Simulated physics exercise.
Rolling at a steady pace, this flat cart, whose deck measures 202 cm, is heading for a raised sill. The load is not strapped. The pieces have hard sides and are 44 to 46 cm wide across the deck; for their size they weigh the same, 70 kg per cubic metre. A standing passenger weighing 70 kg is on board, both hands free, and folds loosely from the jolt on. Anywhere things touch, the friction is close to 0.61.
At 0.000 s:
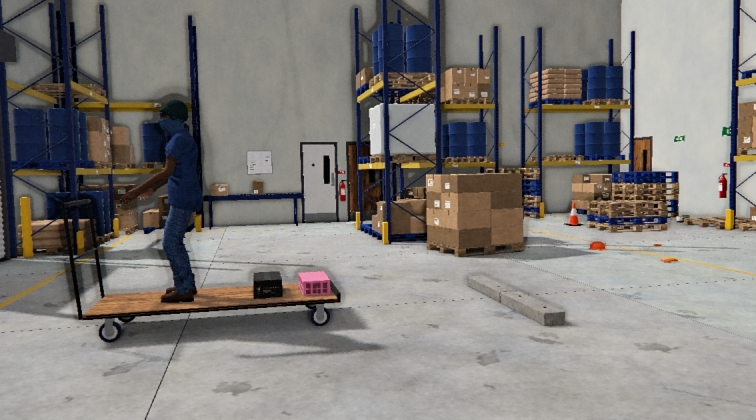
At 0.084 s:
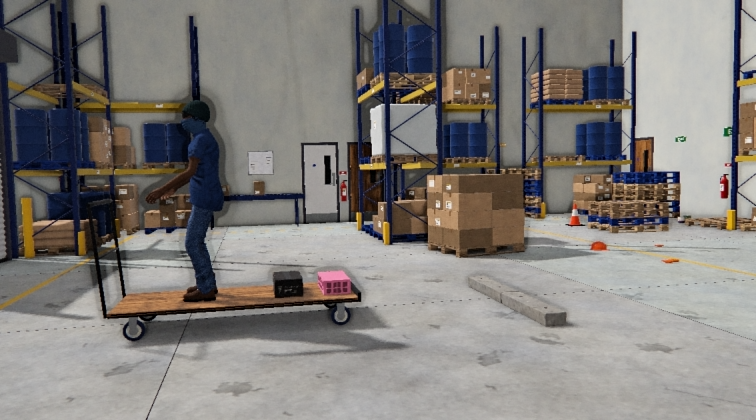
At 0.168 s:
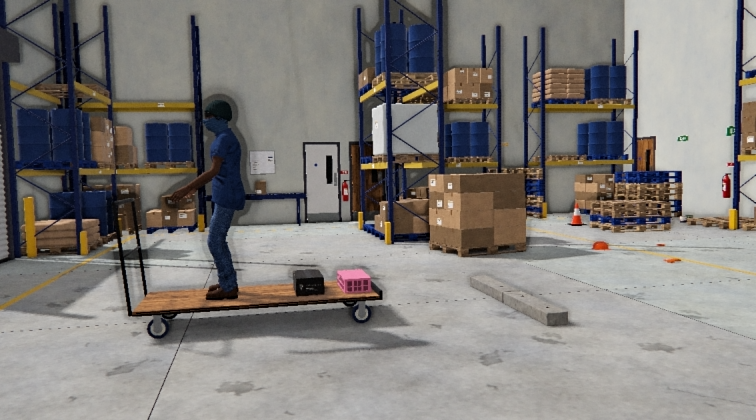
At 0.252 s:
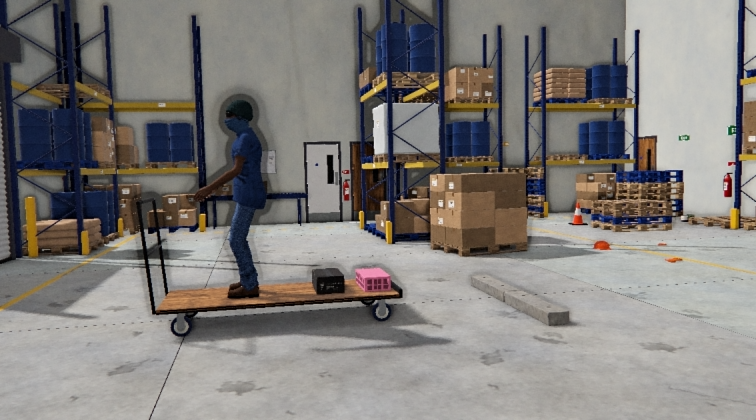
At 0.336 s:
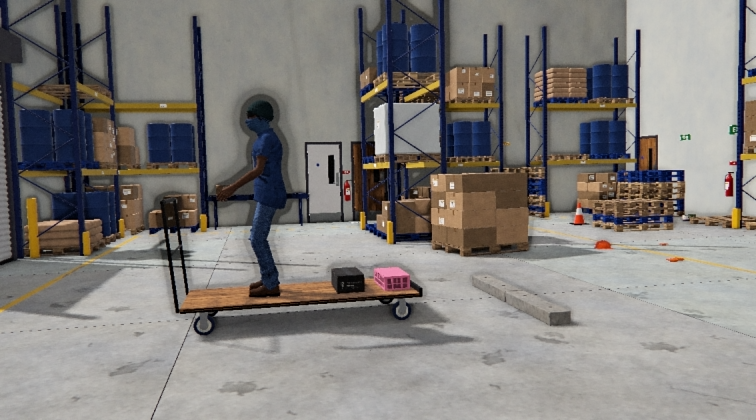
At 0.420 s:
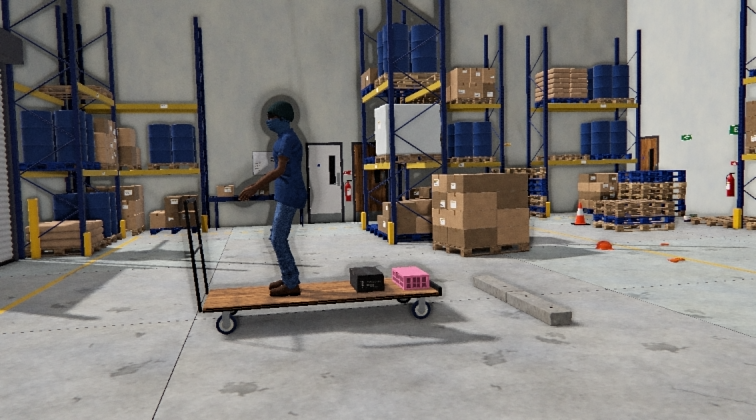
A person in blue standing on a flat cart rolling rightward across a warehouse floor, with black and pink crates riding ahead.
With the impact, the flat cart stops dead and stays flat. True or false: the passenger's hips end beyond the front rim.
False.
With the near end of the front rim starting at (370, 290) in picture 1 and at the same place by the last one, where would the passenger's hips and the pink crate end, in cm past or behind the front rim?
The hips would end 70 cm behind the front rim, and the pink item 20 cm behind it.
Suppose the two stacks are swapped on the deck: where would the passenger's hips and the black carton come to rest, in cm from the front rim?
Result - hips: 20 cm behind rim; black: 20 cm behind rim.
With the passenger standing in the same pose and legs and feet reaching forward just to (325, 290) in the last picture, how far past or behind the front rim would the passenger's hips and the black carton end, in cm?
The hips would end 10 cm past the front rim, while the black one stays 40 cm behind it.
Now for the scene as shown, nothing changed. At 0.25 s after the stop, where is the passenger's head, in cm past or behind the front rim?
About 90 cm behind the front rim.
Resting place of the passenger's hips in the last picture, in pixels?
About (503, 253).
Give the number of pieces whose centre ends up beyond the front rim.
0.
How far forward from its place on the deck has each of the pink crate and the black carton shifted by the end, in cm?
Pink 5, black 20; both in cm.
Impact comes at 0.85 s.
After 1.10 s the passenger's hips are 73 cm behind the rim, near (442, 214) in the last picture's view.
After 1.40 s the passenger's hips are 31 cm behind the rim, near (484, 251) in the last picture's view.
After 1.85 s the passenger's hips are 12 cm behind the rim, near (502, 253) in the last picture's view.
At rest, 2.3 s, nothing is past the rim; behind it, pink crate, black carton and the passenger's hips.
